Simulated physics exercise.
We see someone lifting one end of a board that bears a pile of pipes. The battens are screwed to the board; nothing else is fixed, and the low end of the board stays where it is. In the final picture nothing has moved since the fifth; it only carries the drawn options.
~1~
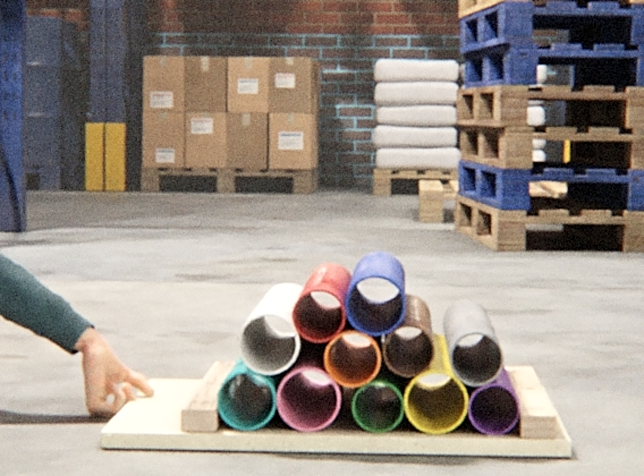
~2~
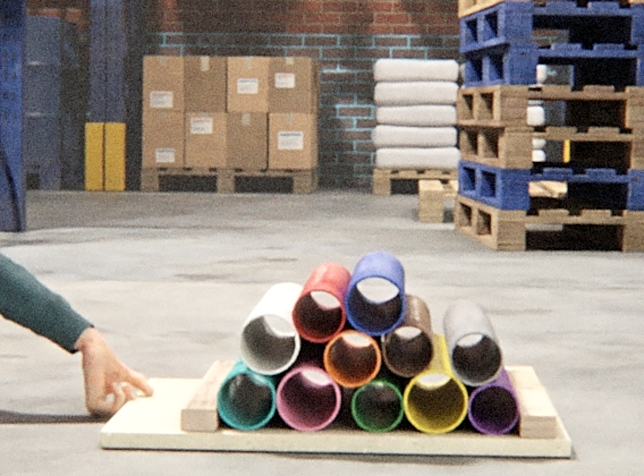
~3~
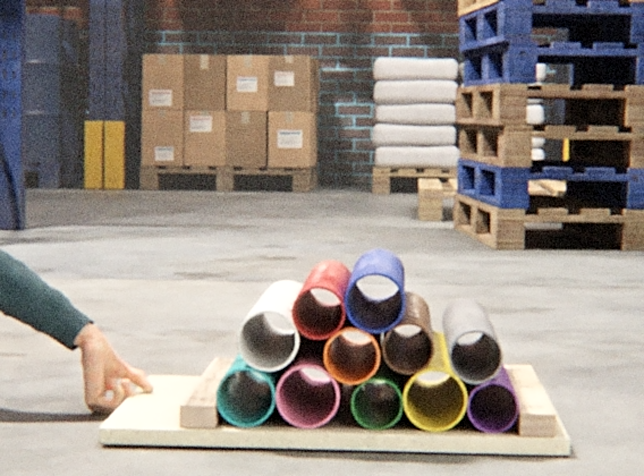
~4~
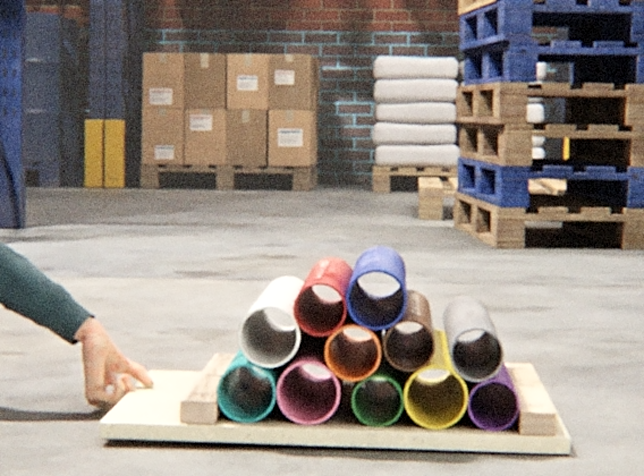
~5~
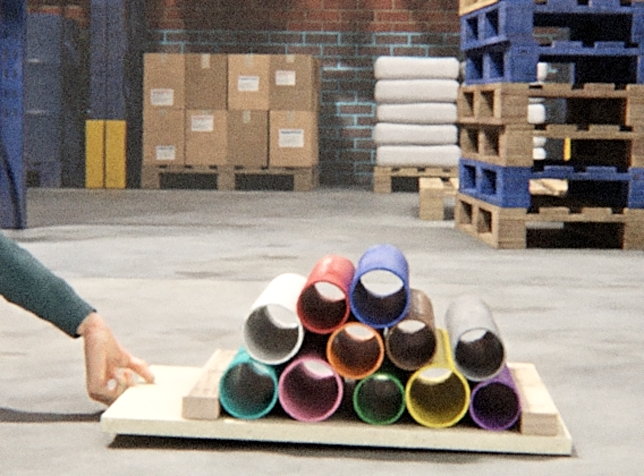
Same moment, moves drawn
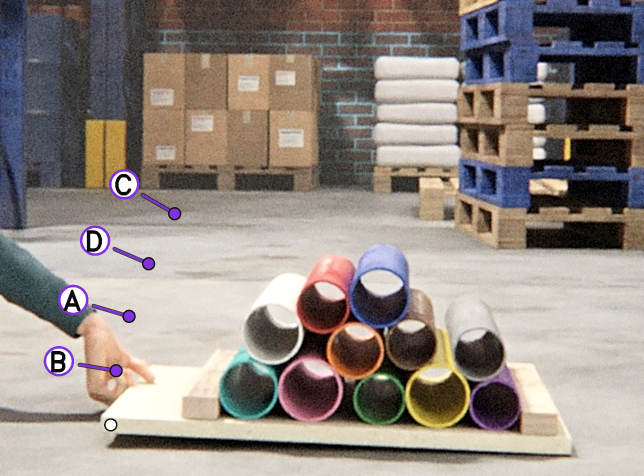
A hand at the left gripped the end of a pale board holding a stack of colourful pipes between two wooden strips, then raised that end slightly, tilting the board and pipes a little.
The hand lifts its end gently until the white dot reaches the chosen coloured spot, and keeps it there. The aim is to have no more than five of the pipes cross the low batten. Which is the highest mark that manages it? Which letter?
Raise it to C.
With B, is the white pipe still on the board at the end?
The white pipe: Yes.
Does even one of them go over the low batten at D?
Yes.
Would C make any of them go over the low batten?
At C: Yes.
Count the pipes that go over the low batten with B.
It comes to none.
On the marked copy, A at (129, 316); B at (116, 371); C at (175, 214); D at (149, 264); the white dot at (111, 425).
With C. Early on, board at 17°.
Further on, board at 29°.
At the end, board at 29°, five over the low batten.
As for the rest, A three over the low batten (grey, brown, blue); B none over the low batten; D four over the low batten (orange, grey, brown, blue).
